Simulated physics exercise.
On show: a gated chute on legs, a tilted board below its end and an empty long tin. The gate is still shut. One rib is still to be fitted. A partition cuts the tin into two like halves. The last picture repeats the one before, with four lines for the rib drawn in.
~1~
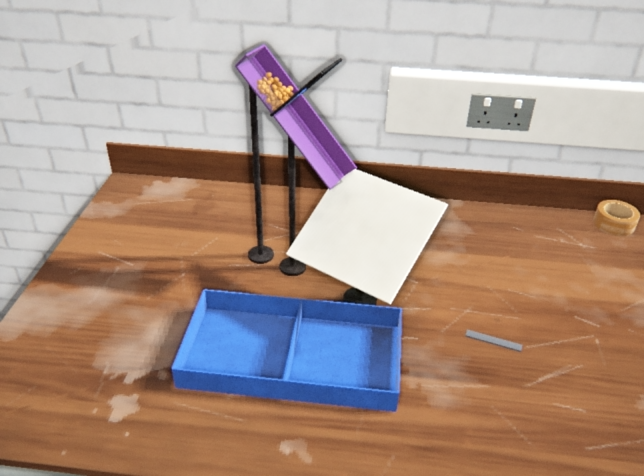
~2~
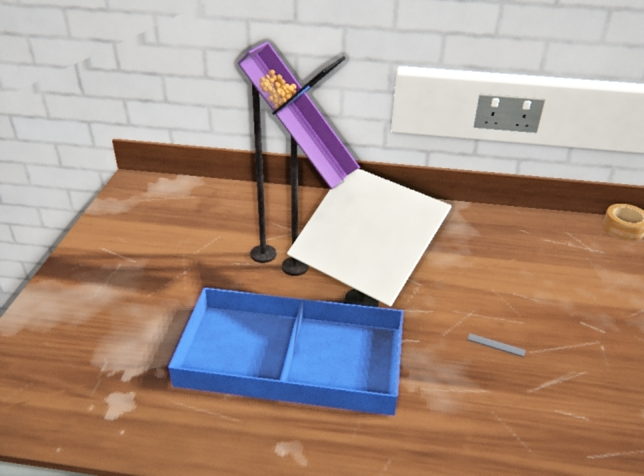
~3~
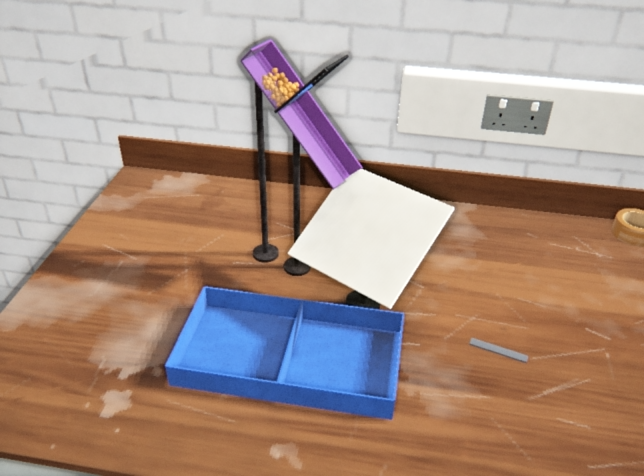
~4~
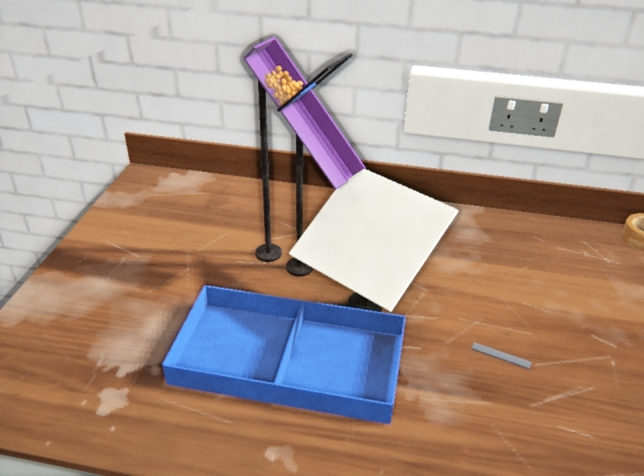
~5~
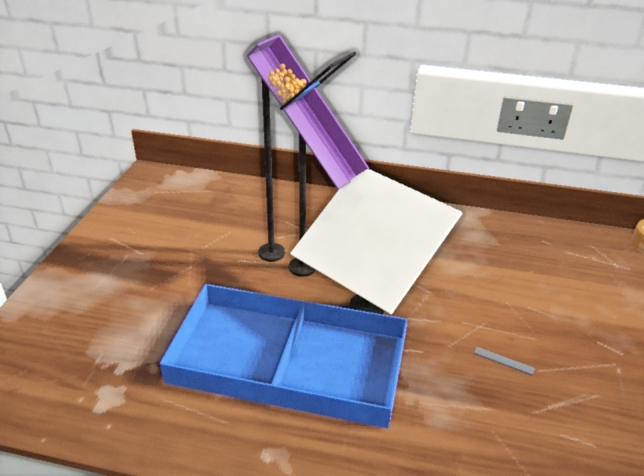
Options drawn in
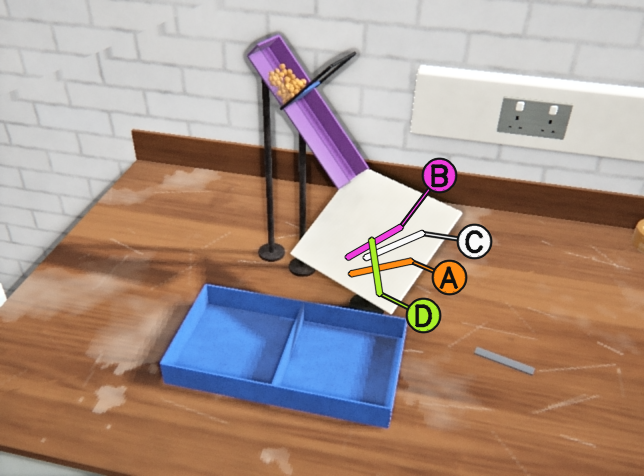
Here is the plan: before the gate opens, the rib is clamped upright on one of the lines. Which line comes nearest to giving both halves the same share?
The best line is B.
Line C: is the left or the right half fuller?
Right.
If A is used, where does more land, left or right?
More lands on the right.
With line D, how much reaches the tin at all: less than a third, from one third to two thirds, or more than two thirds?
More than two thirds.
On the marked copy, line A from (410, 261) to (351, 273); line B from (400, 227) to (348, 257); line C from (422, 233) to (366, 257); line D from (371, 240) to (379, 293).
For line A, of what is caught, a small share in the left half, the bulk in the right.
For line B, of what is caught, close to two thirds in the left half, close to a third in the right.
For line C, of what is caught, a small share in the left half, the bulk in the right.
For line D, of what is caught, a small share in the left half, all but a few in the right.
